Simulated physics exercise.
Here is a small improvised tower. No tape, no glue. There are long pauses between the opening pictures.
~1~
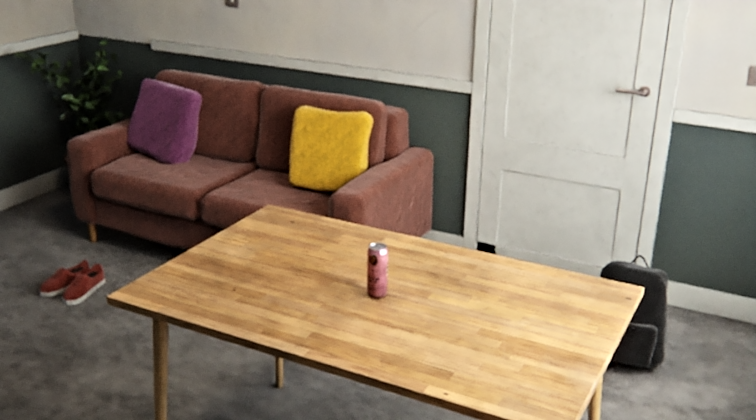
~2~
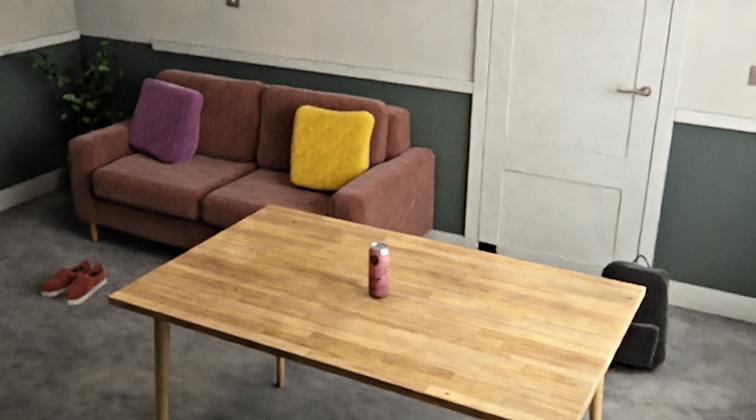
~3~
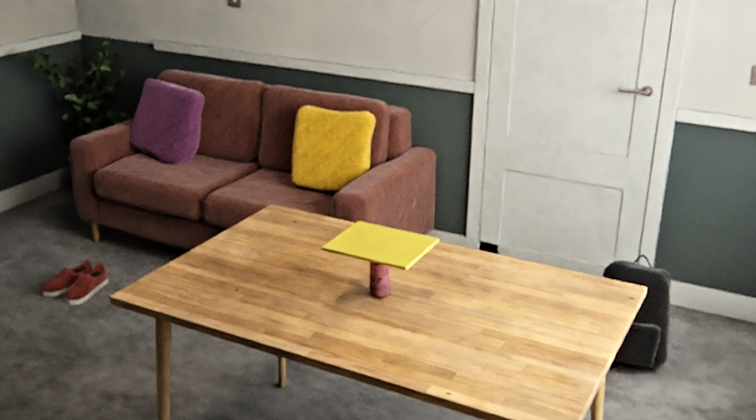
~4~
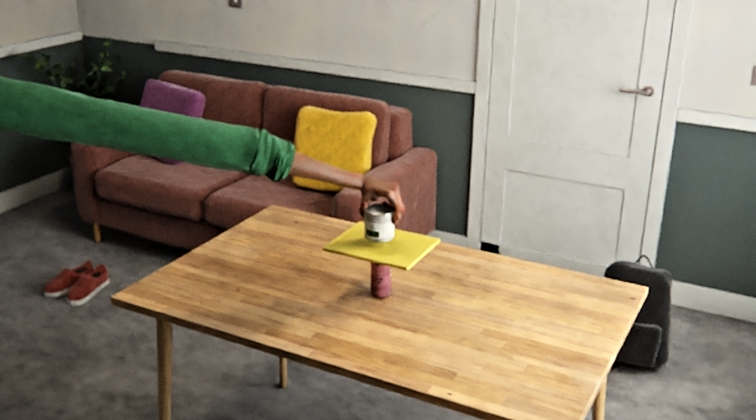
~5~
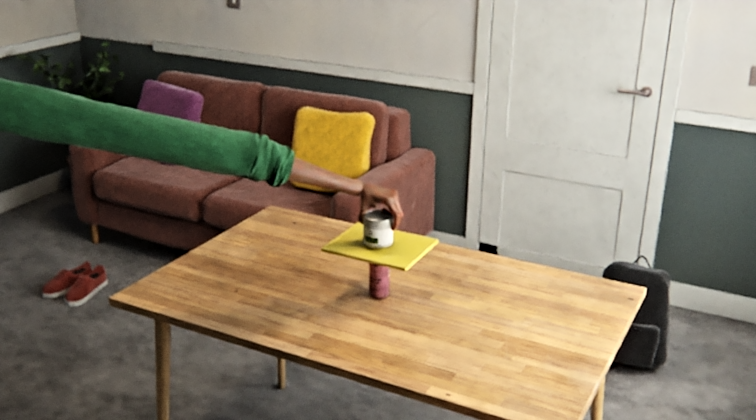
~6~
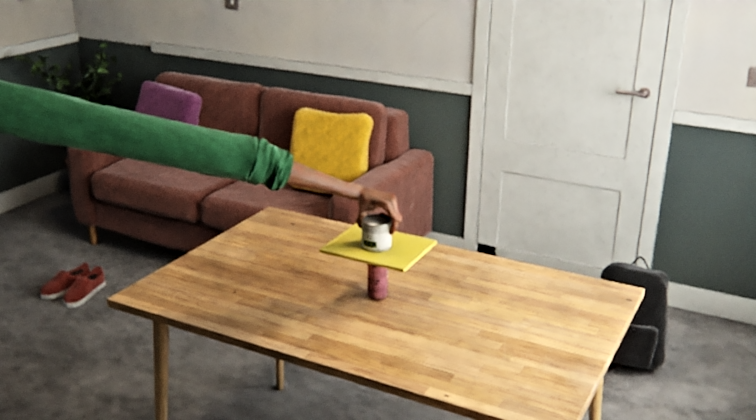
The clip shows a pink can standing on a wooden table, then a yellow board resting on top of it, before a green-sleeved arm reaches in from the left and lowers a white tin onto the board, still holding it.
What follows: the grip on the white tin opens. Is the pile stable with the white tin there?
The stack holds.
Then, 0.20 s after the last picture, nothing has stirred.
Then, 0.60 s after the last picture, white tin resting near (376, 233).
At rest, all 3 in place. Seen from the same camera at the end, white tin near (376, 233). The stack stays up.
